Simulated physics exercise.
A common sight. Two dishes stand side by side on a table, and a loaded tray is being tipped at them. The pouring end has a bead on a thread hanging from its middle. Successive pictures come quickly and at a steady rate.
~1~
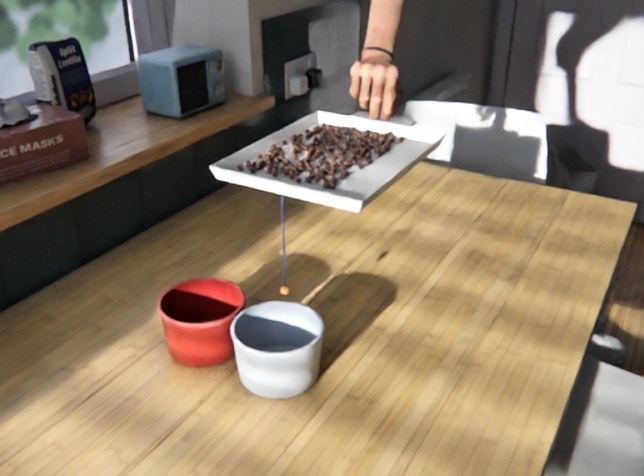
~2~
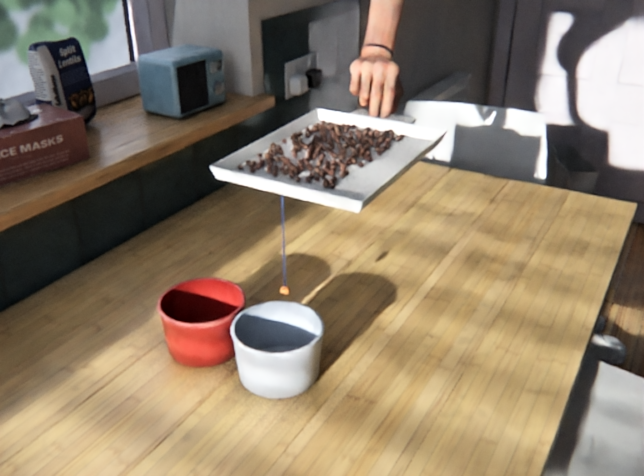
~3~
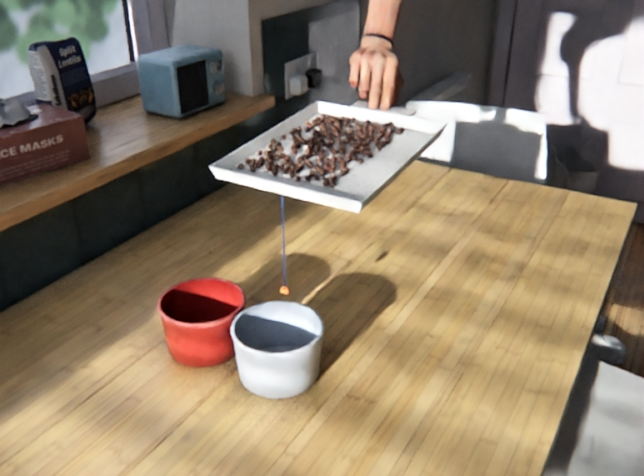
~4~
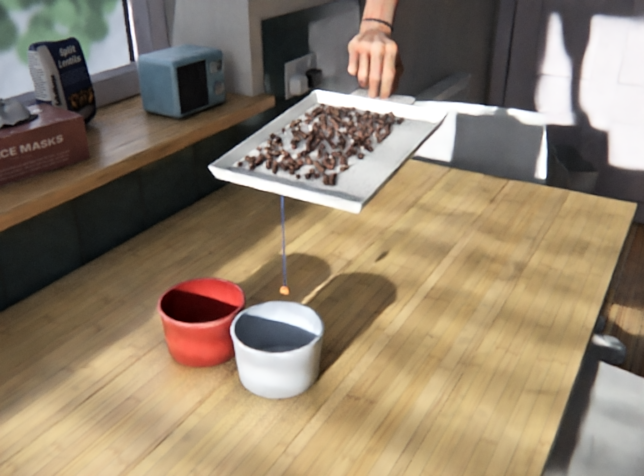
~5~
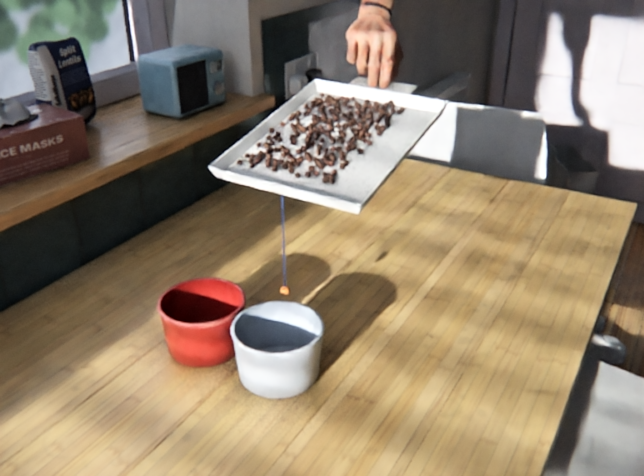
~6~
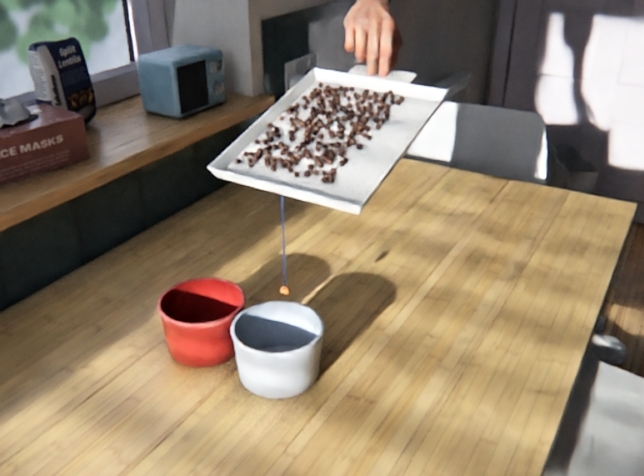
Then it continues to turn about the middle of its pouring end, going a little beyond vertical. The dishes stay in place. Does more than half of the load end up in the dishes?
Yes.
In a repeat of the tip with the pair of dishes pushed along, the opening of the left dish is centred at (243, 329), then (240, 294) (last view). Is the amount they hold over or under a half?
Earlier try a majority share, later try a majority share.
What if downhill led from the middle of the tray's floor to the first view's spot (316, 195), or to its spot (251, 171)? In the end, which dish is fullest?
For the first slope the righthand dish, for the second the lefthand dish.
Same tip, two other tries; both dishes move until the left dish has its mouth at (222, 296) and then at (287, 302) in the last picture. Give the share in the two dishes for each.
It comes to near 80 per cent the first time and near 30 per cent the second time.
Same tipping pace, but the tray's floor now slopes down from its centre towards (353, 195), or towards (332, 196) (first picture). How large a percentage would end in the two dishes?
Close to 0 percent first and close to 20 percent second.
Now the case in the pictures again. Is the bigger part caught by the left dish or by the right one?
Well, that is right of the pair.
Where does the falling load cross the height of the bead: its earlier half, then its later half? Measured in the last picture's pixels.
Early half: (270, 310); late half: (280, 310).
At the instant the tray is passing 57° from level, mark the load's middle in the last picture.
The middle of the pieces sits at roughly (283, 185).
Soon, tray tipped steeply; most on the tray; a stray few in the right dish; a stray few outside both; a small part in the air.
A while on, tray tipped right over; about a third on the tray; a small part in the right dish; a stray few in the left dish; a small part outside both; about a third in the air.
Towards the end, tray tipped past a quarter turn; about half in the right dish; about a quarter in the left dish; about a quarter outside both.
Finally, tray tipped past a quarter turn; about half in the right dish; about a quarter in the left dish; about a quarter outside both.
